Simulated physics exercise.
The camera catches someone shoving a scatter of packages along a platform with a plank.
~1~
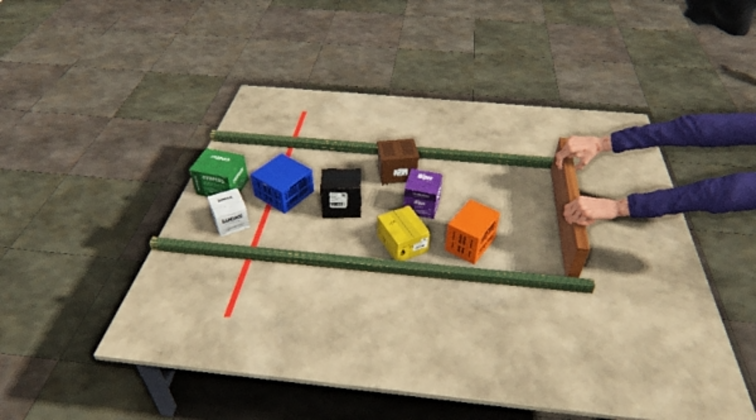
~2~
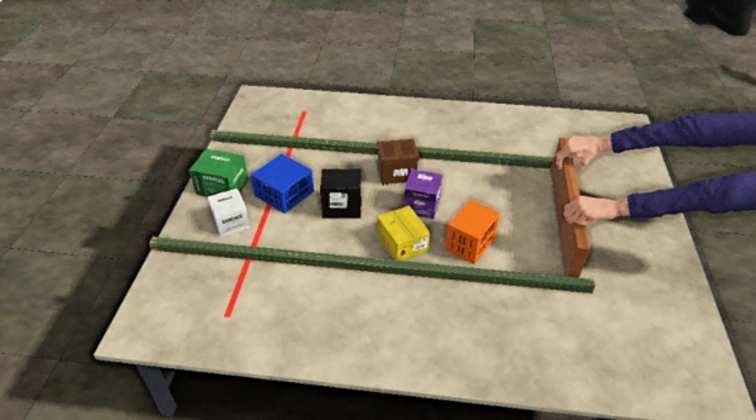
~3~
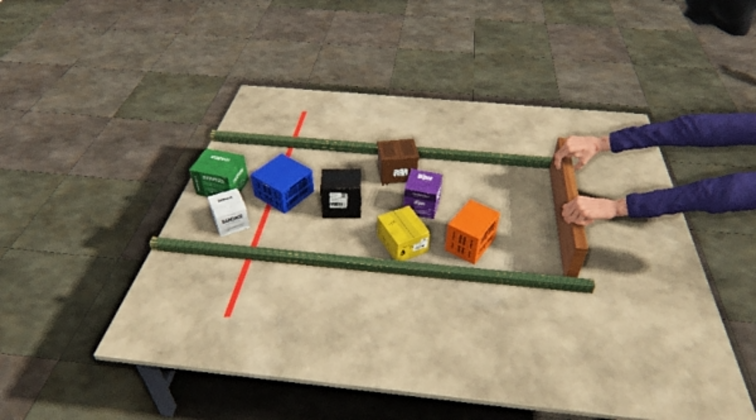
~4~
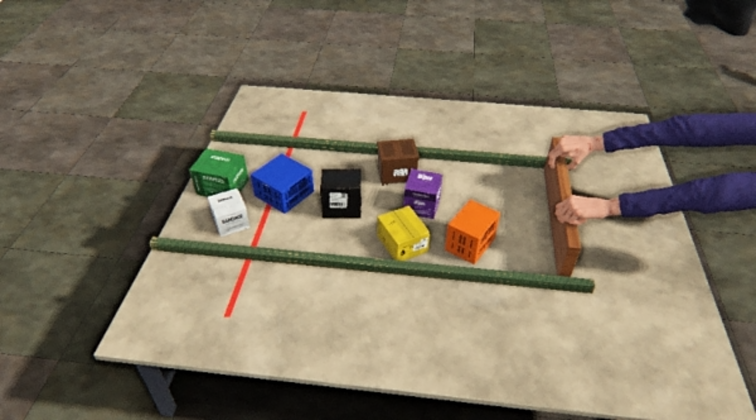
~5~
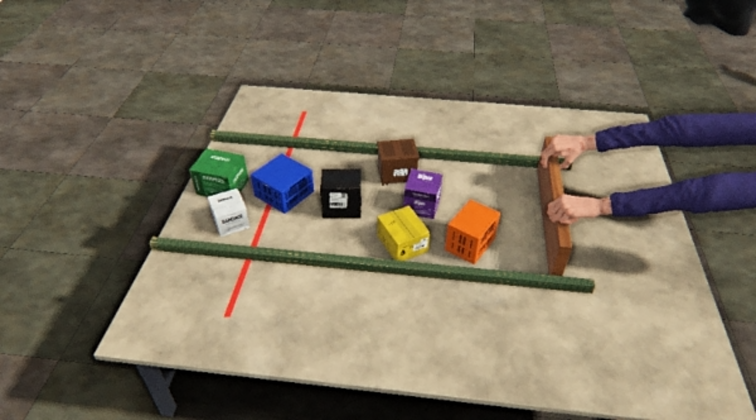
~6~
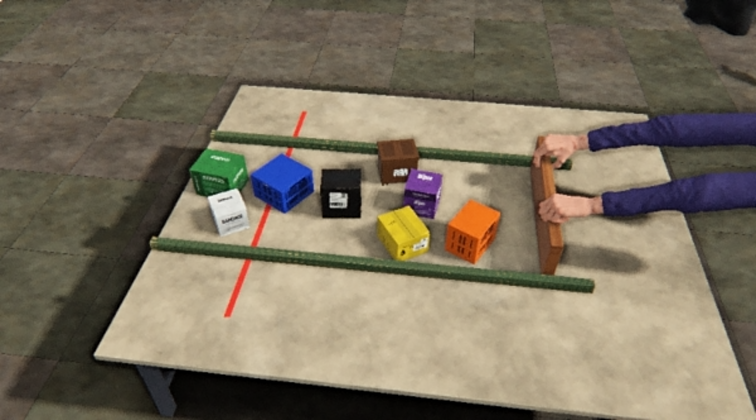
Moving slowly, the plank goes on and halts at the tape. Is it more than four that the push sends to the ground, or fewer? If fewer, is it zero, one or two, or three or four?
The drop will claim one or two of them.
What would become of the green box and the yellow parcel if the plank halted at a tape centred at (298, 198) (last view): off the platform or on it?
In this case the green box ends up down and the yellow parcel rests in place.
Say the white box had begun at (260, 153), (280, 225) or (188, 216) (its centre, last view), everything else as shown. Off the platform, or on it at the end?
In turn it is safe; is safe; is safe.
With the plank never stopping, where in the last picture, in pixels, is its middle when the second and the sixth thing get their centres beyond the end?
Near (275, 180) and (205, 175).
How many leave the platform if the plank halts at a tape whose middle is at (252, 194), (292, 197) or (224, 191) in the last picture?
Per try: 3; 1; 5.
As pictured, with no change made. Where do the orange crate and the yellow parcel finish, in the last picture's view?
In order, first (241, 215), then (210, 211).
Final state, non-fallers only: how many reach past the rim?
Tally: 1.
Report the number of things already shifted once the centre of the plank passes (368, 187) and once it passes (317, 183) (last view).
First 6, then 8.
Soon after, none off yet; green box at rest near (220, 175); white box at rest near (229, 212); blue crate at rest near (283, 183).
In the end, the number that fall off is one or two; gone, blue crate and green box.
